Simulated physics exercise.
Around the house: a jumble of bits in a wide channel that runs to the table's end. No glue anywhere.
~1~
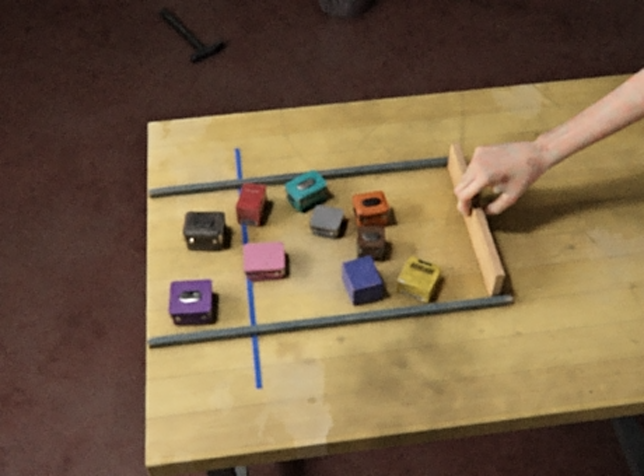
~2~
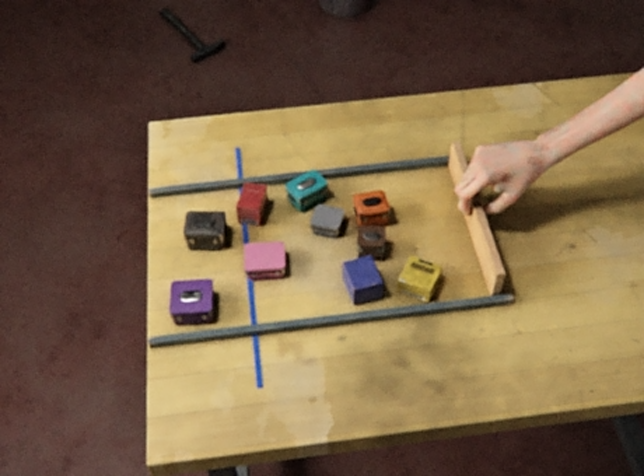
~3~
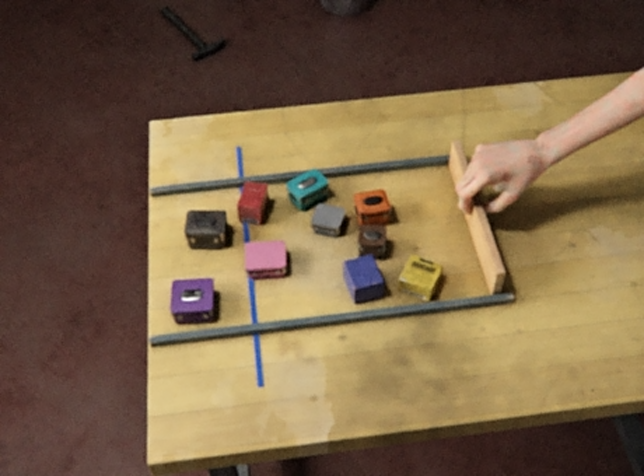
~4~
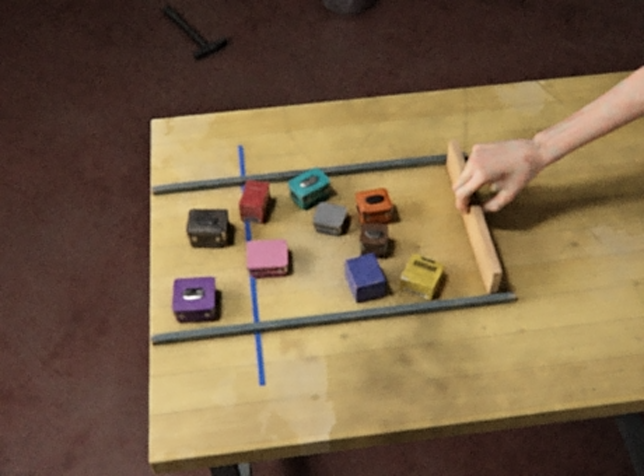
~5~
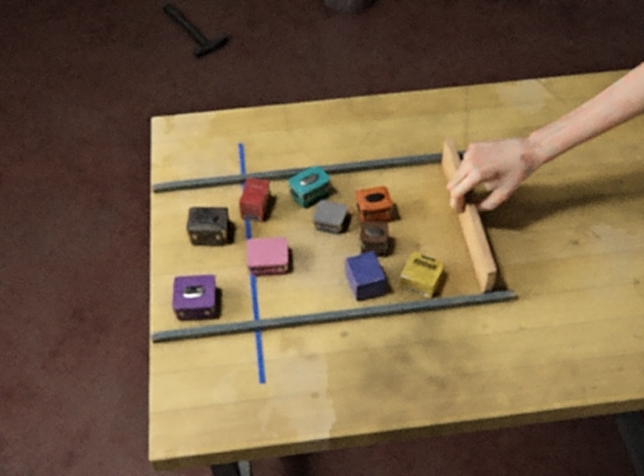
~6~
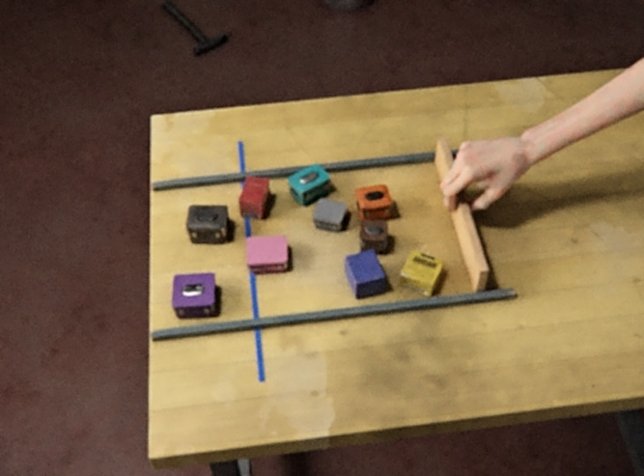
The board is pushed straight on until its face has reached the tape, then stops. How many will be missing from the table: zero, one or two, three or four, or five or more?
The number that fall off is zero.
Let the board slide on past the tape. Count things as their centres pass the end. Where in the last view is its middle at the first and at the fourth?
About (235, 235), then (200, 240).
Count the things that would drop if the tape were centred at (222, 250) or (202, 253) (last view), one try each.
In that order 2 and 2.
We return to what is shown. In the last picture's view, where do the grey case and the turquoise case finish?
About (202, 233), and the other about (227, 187).
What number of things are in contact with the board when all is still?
In contact: 4.
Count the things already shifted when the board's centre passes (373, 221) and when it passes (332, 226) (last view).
At the one place 5, at the other 6.
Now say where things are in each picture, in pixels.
The first picture shows purple case (192, 303); black case (205, 231); red box (252, 205); board (474, 216); tape (247, 254).
The second picture shows black case (206, 230); yellow box (420, 279).
The third picture shows red box (254, 203); orange case (372, 209).
The fourth picture shows purple case (195, 300); blue block (365, 278).
The fifth picture shows black case (209, 226); brown case (374, 239).
The sixth picture shows purple case (195, 296); black case (208, 224); red box (255, 198); board (460, 212); tape (250, 247).
A little later, none off yet; purple case at rest near (195, 296); black case at rest near (208, 224); red box at rest near (255, 198).
When it is over, the number that fall off is zero.
